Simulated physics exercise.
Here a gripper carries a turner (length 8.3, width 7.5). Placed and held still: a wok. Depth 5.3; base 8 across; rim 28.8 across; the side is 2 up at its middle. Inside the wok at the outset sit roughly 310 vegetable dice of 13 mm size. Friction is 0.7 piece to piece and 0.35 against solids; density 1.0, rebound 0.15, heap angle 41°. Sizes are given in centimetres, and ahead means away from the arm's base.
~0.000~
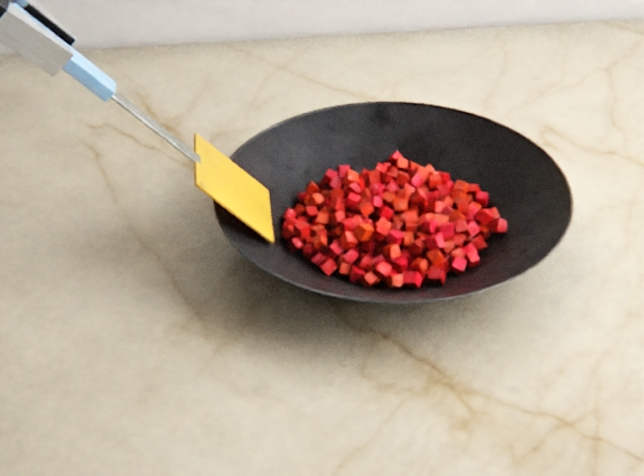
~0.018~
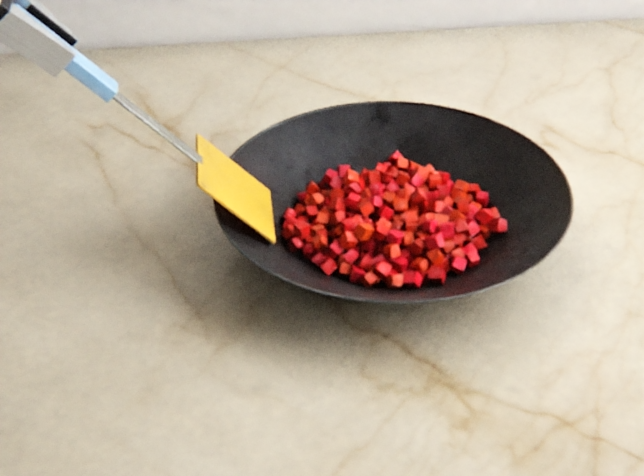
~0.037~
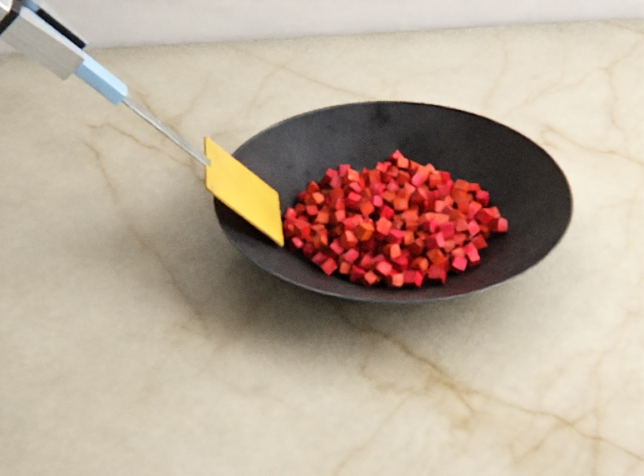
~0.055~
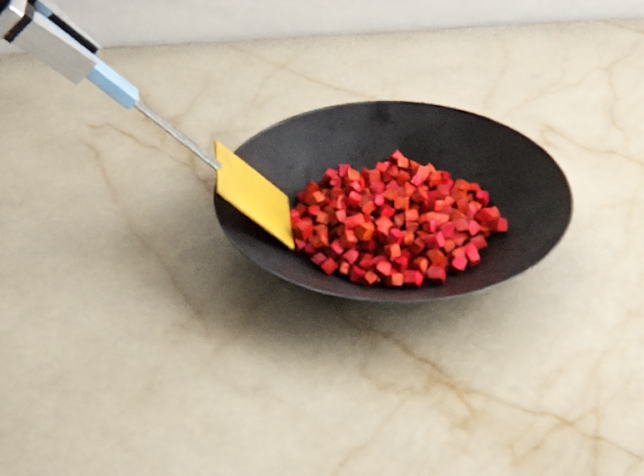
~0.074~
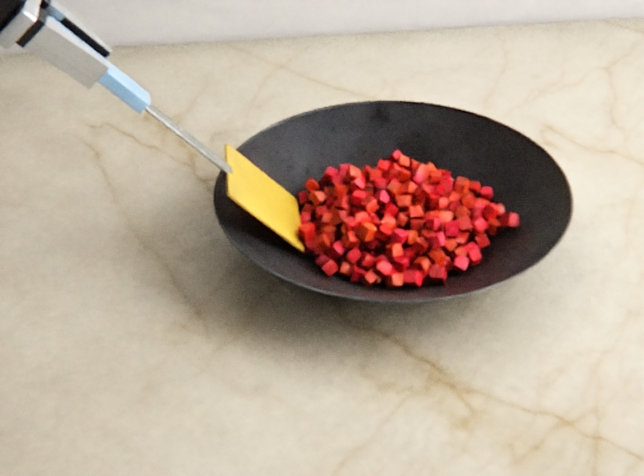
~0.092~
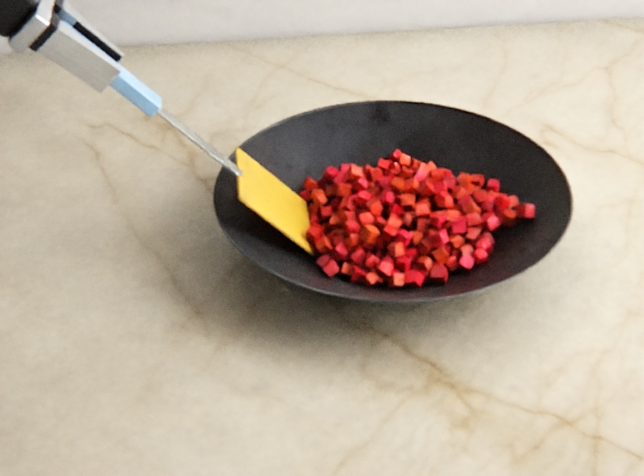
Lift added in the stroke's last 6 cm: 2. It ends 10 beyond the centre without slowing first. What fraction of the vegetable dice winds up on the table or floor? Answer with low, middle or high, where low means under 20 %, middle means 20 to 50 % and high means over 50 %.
Middle.
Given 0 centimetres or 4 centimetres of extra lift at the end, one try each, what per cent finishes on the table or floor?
First try about 40 %, second try about 35 %.
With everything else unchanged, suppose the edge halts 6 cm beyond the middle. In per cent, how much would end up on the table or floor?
That would give close to 20 per cent.
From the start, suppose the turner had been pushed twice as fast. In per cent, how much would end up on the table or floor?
Some 55 in a hundred.
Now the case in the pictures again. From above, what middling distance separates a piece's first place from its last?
About 14 cm.
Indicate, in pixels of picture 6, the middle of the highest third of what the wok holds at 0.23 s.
(497, 191).
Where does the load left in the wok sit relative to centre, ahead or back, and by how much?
Roughly 5.0 centimetres ahead.
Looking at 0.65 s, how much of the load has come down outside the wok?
About 40 per cent.
By 0.23 s, sloping 47°, highest piece 7 above the table; 309 in the wok, 2 on the blade or in flight.
By 0.38 s, sloping 47°, highest piece 8 above the table; 267 in the wok, 12 on the table or floor, 32 on the blade or in flight.
By 0.65 s, sloping 47°, highest piece 7 above the table; 189 in the wok, 122 on the table or floor.
By 1.70 s, sloping 47°, highest piece 7 above the table; 188 in the wok, 123 on the table or floor.
Final count, 188 in the wok, 123 on the table or floor. That is 40 % on the table or floor.
